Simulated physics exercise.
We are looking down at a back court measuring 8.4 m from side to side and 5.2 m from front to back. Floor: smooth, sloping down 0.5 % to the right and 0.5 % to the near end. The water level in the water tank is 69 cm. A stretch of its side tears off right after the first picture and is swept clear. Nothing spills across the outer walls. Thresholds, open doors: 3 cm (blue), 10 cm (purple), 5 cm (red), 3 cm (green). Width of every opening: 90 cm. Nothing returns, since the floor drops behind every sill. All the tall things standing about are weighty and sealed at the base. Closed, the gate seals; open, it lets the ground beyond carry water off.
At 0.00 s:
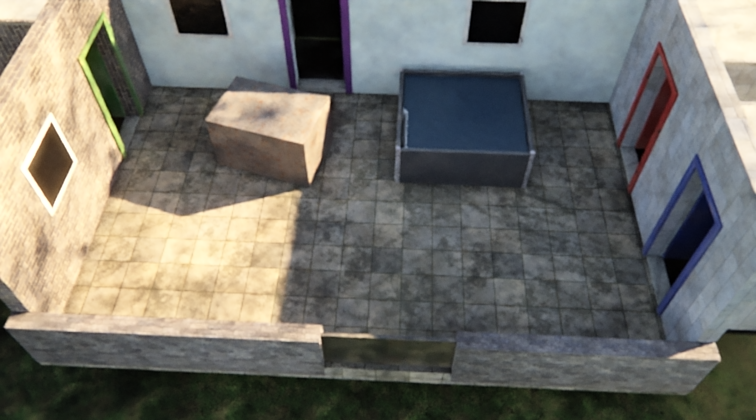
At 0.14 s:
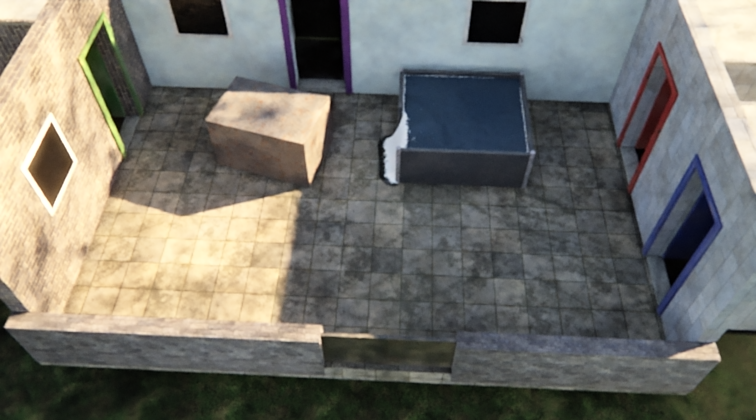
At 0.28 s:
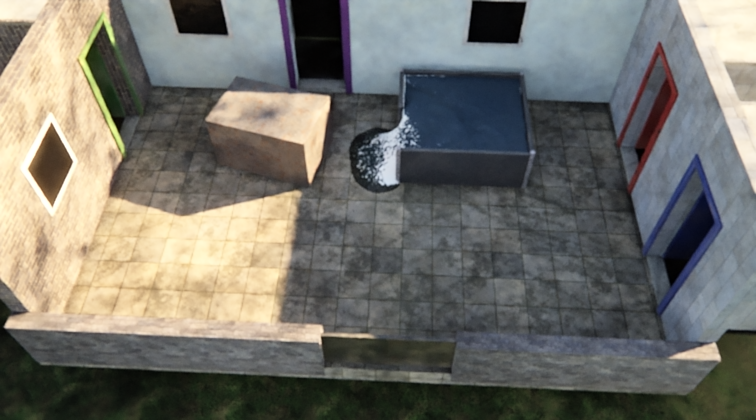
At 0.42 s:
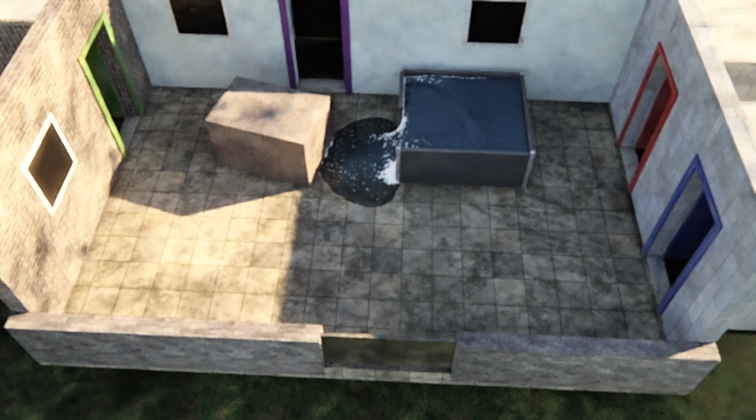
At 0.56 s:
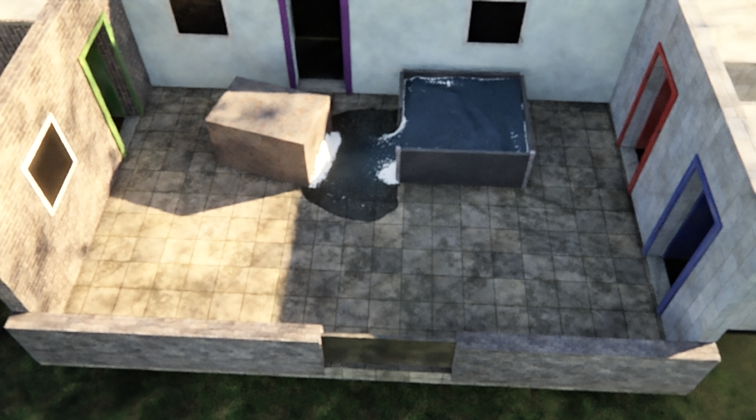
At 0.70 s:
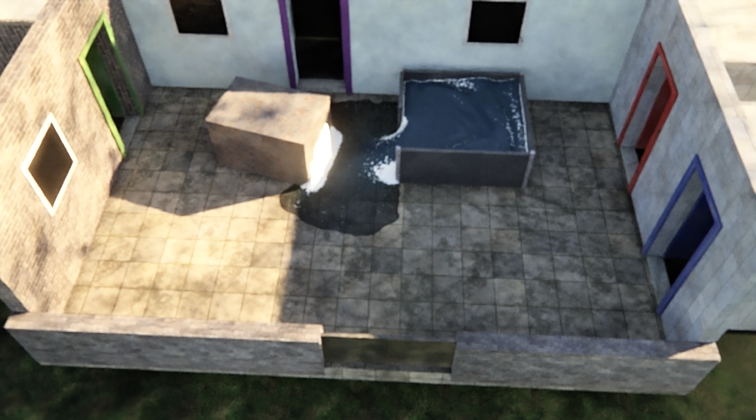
Water bursting from the left side of a tank in a walled court, striking a stone block and spreading across the tiles.
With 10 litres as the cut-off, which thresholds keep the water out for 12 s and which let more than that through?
In order: The blue door will see too much water come in; the purple door will see too much water come in; the red door will see an amount within the limit come in; the green door will see too much water come in.
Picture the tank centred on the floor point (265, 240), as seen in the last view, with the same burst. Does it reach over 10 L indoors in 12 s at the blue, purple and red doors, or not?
Blue: Too much; purple: Within limit; red: Too much.
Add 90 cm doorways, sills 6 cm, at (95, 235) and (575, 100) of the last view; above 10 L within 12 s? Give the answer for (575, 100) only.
Well, for that spot the inflow stays beneath the mark.
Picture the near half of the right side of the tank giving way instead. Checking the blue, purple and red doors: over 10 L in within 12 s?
Compared with the limit, blue is higher, purple is lower and red is higher.
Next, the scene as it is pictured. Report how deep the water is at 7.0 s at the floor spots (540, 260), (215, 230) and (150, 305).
Roughly 2, 3, 9 cm.
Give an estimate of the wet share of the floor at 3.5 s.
Near 55 per cent is wet.
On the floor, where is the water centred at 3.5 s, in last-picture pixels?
At about (353, 184).
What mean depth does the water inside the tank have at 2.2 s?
It averages close to 39 centimetres.
After 1.4 s water covers 20 % of the floor and is deepest (48 cm) near (329, 154); blue door not reached, purple door 18 cm at the sill, 0 L in, red door not reached, green door not reached.
After 2.2 s water covers 35 % of the floor and is deepest (37 cm) near (328, 162); blue door not reached, purple door 21 cm at the sill, 39 L in, red door not reached, green door not reached.
After 3.5 s water covers 55 % of the floor and is deepest (28 cm) near (329, 154); blue door not reached, purple door 16 cm at the sill, 88 L in, red door not reached, green door 7 cm at the sill, 3 L in.
After 7.0 s water covers 80 % of the floor and is deepest (14 cm) near (329, 154); blue door 5 cm at the sill, 3 L in, purple door 9 cm at the sill, 108 L in, red door 2 cm at the sill, 0 L in, green door 9 cm at the sill, 40 L in.
After 12.0 s water covers 95 % of the floor and is deepest (10 cm) near (665, 367); blue door 8 cm at the sill, 34 L in, purple door 5 cm at the sill, 109 L in, red door 5 cm at the sill, 0 L in, green door 5 cm at the sill, 102 L in.
